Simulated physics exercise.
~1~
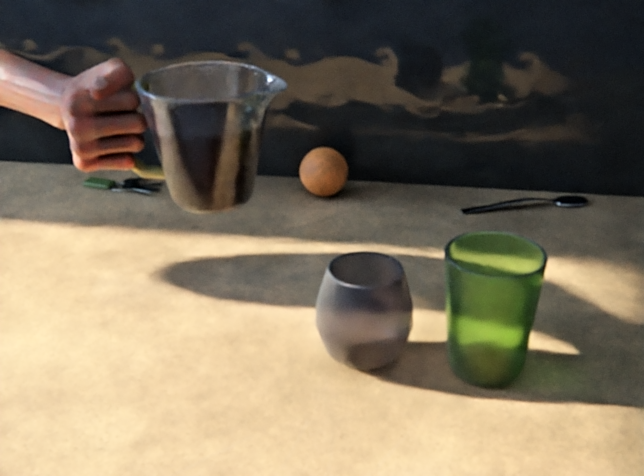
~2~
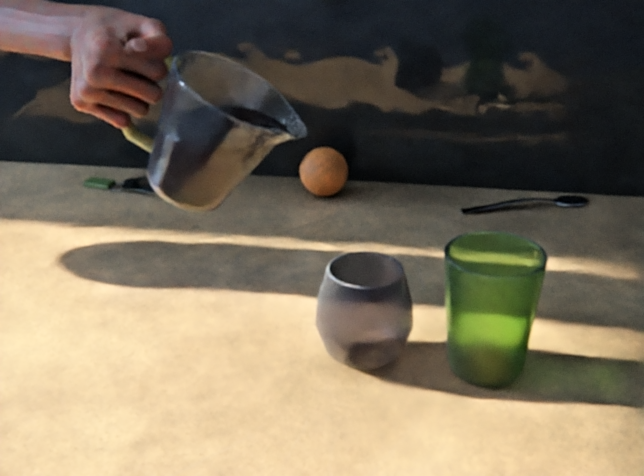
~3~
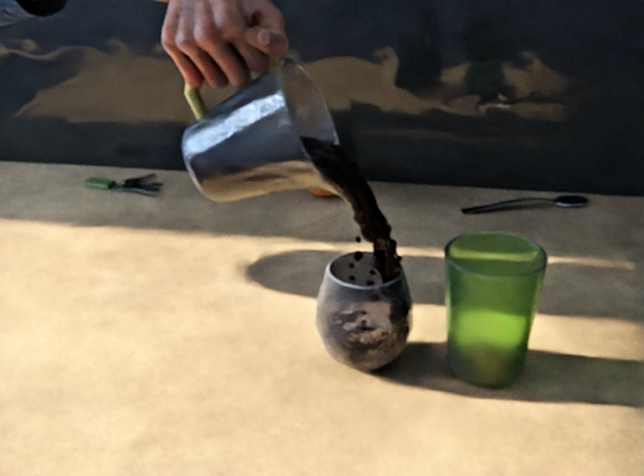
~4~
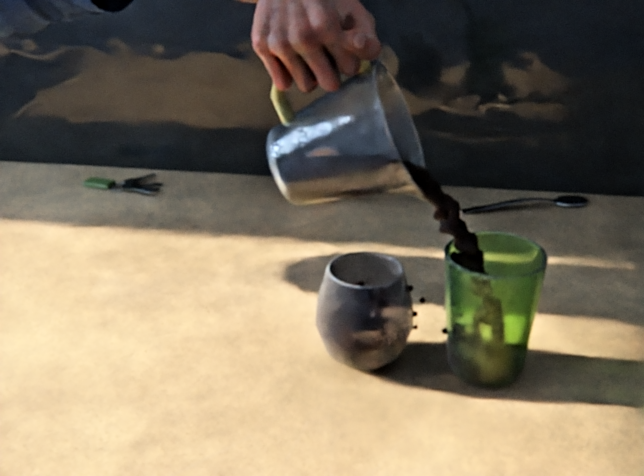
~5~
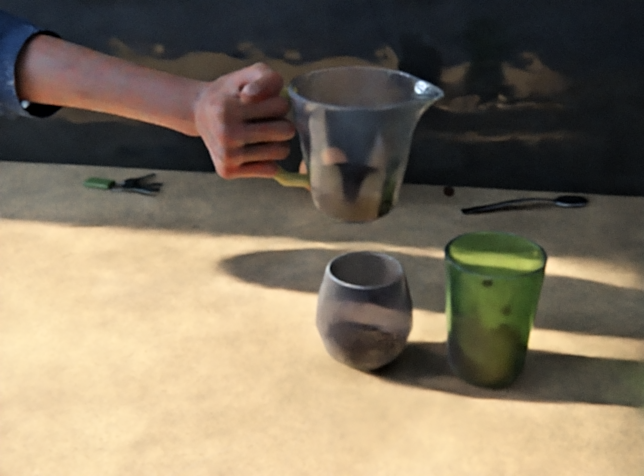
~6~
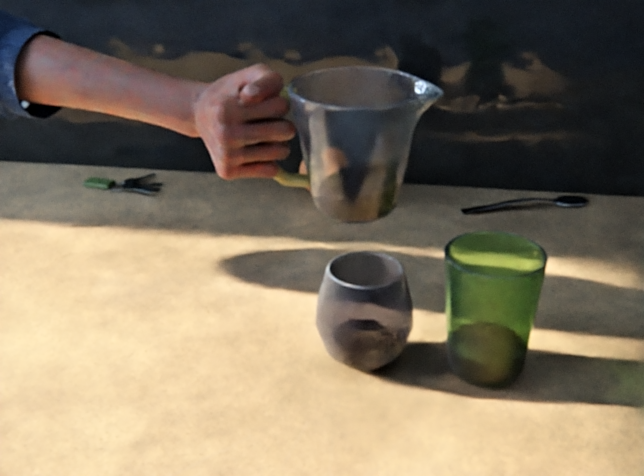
On a sunlit tan counter against a dark backdrop, a hand holds a clear measuring jug of dark coffee behind a smoky round-bellied glass and a green drinking glass. The hand gradually tips the jug, then carries it right as coffee streams into the round-bellied glass. Still pouring, the jug sweeps on to the green glass, and a few drops fall between the two. The hand then turns the jug upright and holds it above the counter. At the end, dark coffee sits low in the green glass, and the smoky glass looks dark near its base.
